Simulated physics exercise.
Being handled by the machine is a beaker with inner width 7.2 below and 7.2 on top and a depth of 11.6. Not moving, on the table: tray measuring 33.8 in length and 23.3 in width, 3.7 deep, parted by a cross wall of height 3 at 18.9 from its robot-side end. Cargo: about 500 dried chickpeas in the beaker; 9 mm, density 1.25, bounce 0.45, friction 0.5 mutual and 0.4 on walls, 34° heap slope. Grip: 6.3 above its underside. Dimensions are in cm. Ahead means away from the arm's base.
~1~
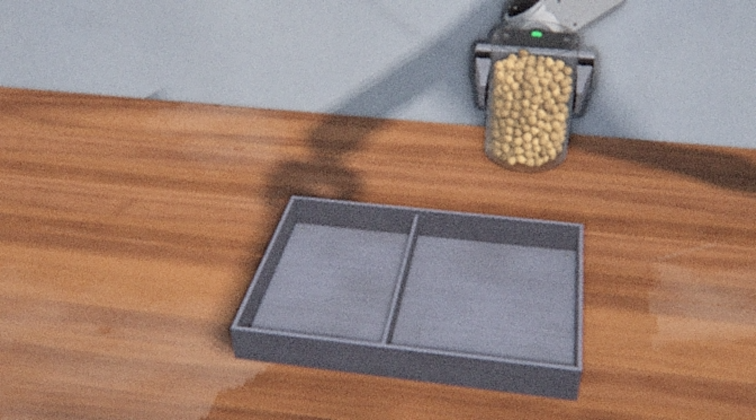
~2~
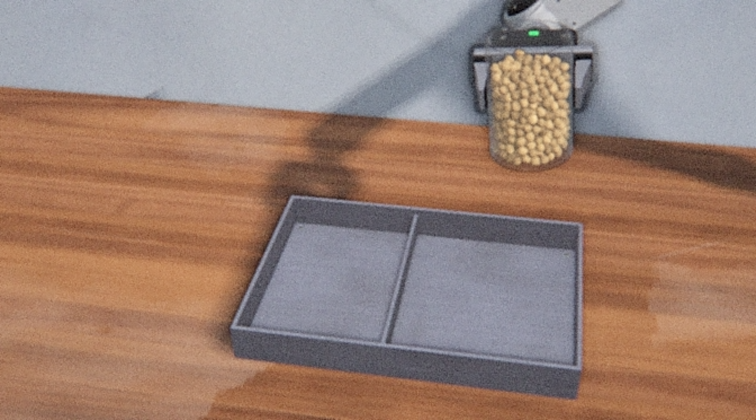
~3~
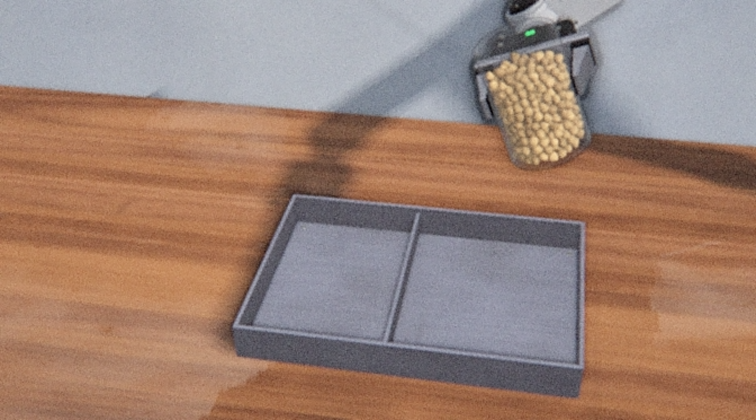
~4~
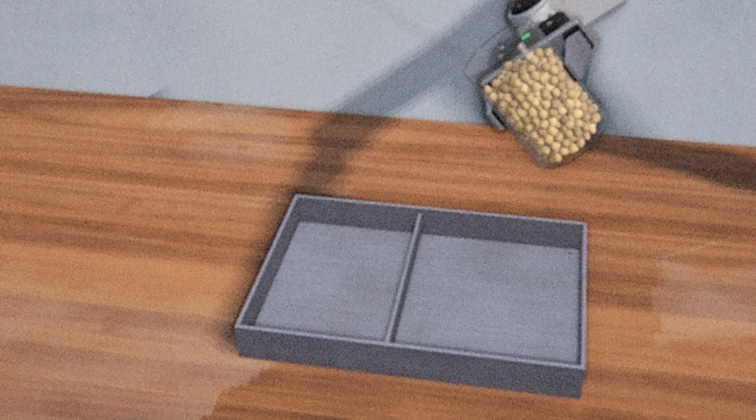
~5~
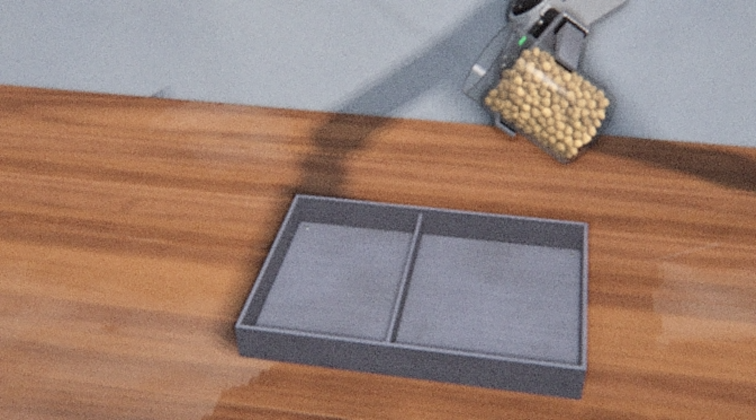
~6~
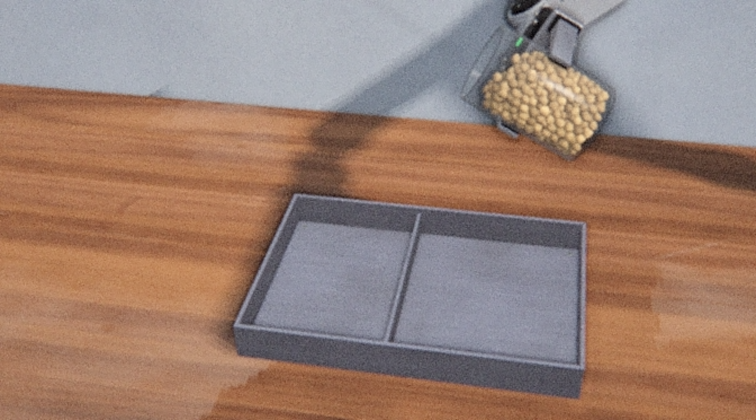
A clear beaker full of chickpeas tilts steadily in a robot gripper beyond a divided tray.
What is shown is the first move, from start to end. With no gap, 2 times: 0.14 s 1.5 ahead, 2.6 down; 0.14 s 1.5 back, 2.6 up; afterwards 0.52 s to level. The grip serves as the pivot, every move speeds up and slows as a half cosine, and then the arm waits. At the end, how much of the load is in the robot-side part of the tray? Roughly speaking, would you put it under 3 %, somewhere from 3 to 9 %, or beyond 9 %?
Roughly, under 3 %.
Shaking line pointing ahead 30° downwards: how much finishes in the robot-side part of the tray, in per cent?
Close to 0 in a hundred.
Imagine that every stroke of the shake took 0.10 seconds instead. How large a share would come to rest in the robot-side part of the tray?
Roughly 0 in a hundred.
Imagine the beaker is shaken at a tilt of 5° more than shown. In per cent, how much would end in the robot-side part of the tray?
Expected: Around 0 %.
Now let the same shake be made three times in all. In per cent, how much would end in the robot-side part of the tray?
Probably about 0 in a hundred.
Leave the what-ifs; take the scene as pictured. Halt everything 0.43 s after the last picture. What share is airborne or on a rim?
0 %.
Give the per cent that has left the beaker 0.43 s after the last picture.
Share gone: Around 0 %.
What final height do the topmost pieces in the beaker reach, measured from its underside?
Height at rest: Approx. 11.0 cm.
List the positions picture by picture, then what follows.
Beaker middle at (530, 98), level; upper third of the load around (532, 82), from x 490 to 565, top at y 55; 505 in the beaker, in the first picture.
Beaker middle at (530, 98), tilted 6° forward; upper third of the load around (531, 81), from x 495 to 565, top at y 55, in the second picture.
Beaker middle at (533, 96), tilted 21° forward; upper third of the load around (533, 80), from x 490 to 580, top at y 55, in the third picture.
Beaker middle at (537, 96), tilted 41° forward; upper third of the load around (537, 82), from x 485 to 595, top at y 55, in the fourth picture.
Beaker middle at (540, 95), tilted 56° forward; upper third of the load around (542, 82), from x 490 to 605, top at y 55, in the fifth picture.
Beaker middle at (538, 94), tilted 62° forward; upper third of the load around (542, 81), from x 485 to 605, top at y 55; 505 in the beaker, in the sixth picture.
Then, 0.43 s after the last picture, tilted 62° forward, highest piece 26 above the table; 505 in the beaker.
Then, 0.86 s after the last picture, tilted 23° forward, highest piece 29 above the table; 505 in the beaker.
Then, 1.28 s after the last picture, level, highest piece 31 above the table; 505 in the beaker.
Then, 2.33 s after the last picture, level, highest piece 31 above the table; 505 in the beaker.
Final count, 505 in the beaker. That is 0 % in the robot-side part of the tray.
